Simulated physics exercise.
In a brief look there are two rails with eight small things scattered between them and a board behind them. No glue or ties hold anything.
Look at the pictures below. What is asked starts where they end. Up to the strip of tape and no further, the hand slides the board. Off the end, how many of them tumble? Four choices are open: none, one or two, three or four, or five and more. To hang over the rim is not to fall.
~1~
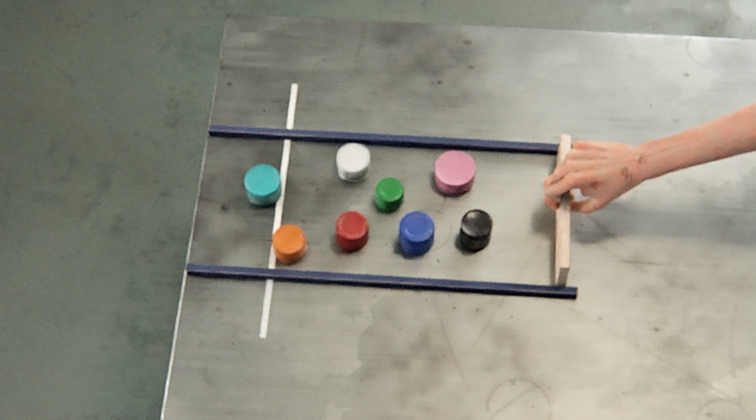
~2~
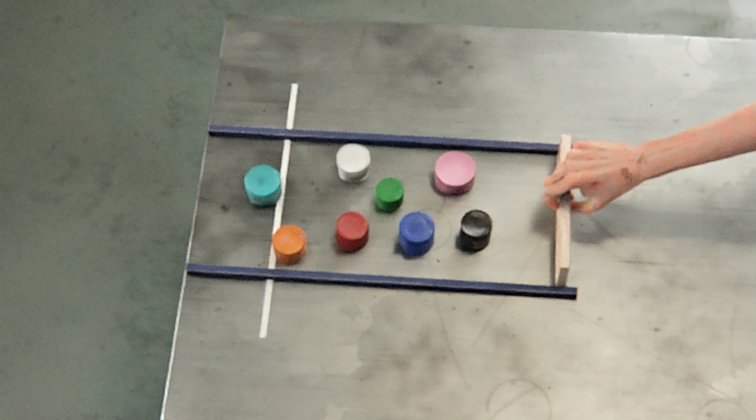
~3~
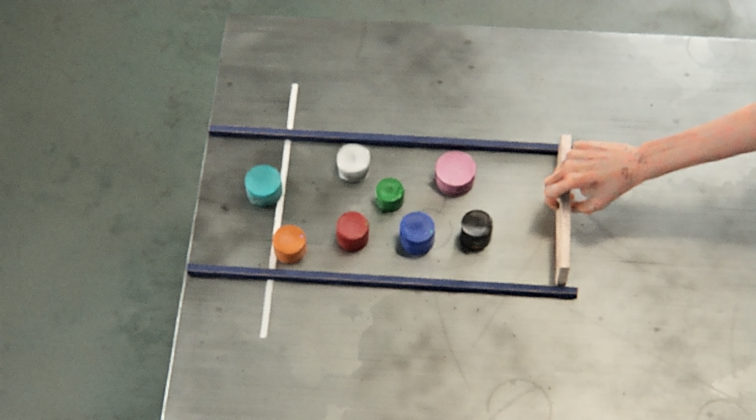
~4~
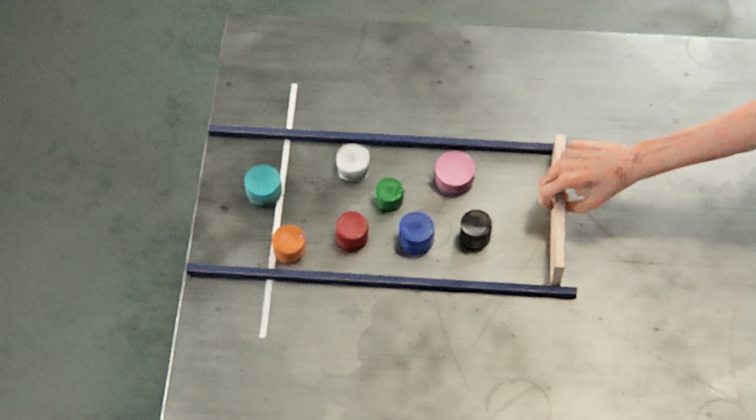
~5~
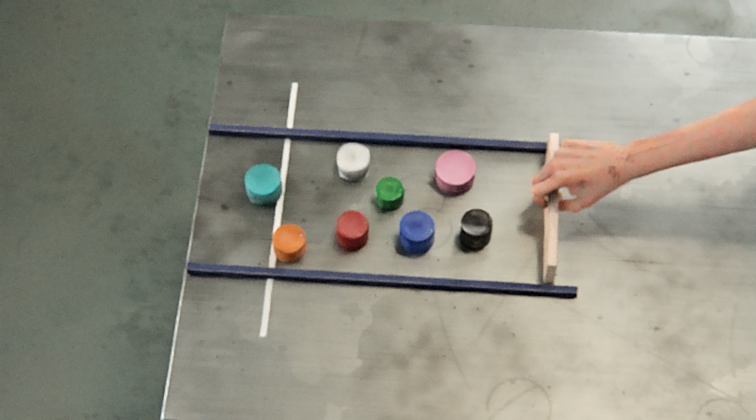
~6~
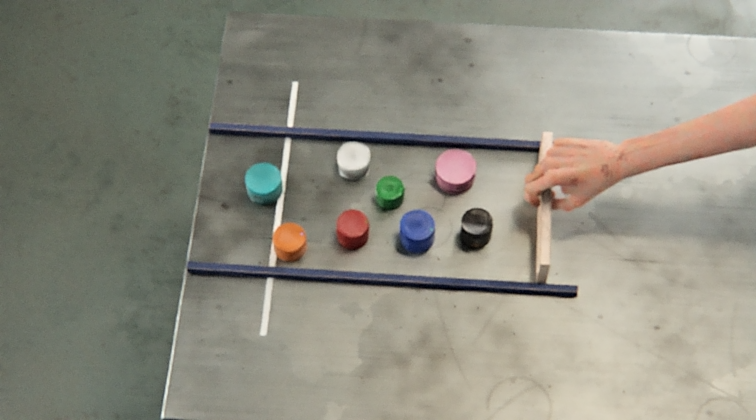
The push fails to knock any off.
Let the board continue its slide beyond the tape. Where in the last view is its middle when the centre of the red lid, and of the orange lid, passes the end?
The middle is at (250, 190) when it's the red lid, and at (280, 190) when it's the orange lid.
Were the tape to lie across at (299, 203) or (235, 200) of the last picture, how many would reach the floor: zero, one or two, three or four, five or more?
Not one; three or four.
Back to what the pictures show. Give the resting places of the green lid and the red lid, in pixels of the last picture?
Looks like one lands around (267, 186), and the other around (223, 241).
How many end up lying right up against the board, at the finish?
The number is 4.
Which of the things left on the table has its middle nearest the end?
It's the orange lid that is foremost.
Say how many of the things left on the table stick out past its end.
Overhanging ones - 1.
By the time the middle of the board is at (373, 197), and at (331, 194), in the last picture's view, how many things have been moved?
Tally: First 7; then 7.
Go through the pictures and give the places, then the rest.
In the first picture, turquoise tub (264, 186); orange lid (289, 244); white tin (354, 163); board (563, 210); tape (280, 204).
In the second picture, orange lid (289, 244); black tub (476, 230).
In the third picture, white tin (354, 163); red lid (353, 232).
In the fourth picture, turquoise tub (263, 186); green lid (389, 195).
In the fifth picture, orange lid (290, 243); blue lid (417, 233).
In the sixth picture, turquoise tub (264, 184); orange lid (290, 242); white tin (354, 161); board (545, 207); tape (280, 202).
Soon after, none off yet; turquoise tub at rest near (264, 184); orange lid at rest near (290, 242); white tin at rest near (354, 161).
Then, none off yet; turquoise tub at rest near (264, 184); orange lid moved a little near (278, 243); white tin moved a little near (337, 160).
Further on, none off yet; turquoise tub at rest near (264, 184); orange lid moved well along near (231, 248); white tin moved well along near (270, 153).
At rest, the number that fall off is zero.
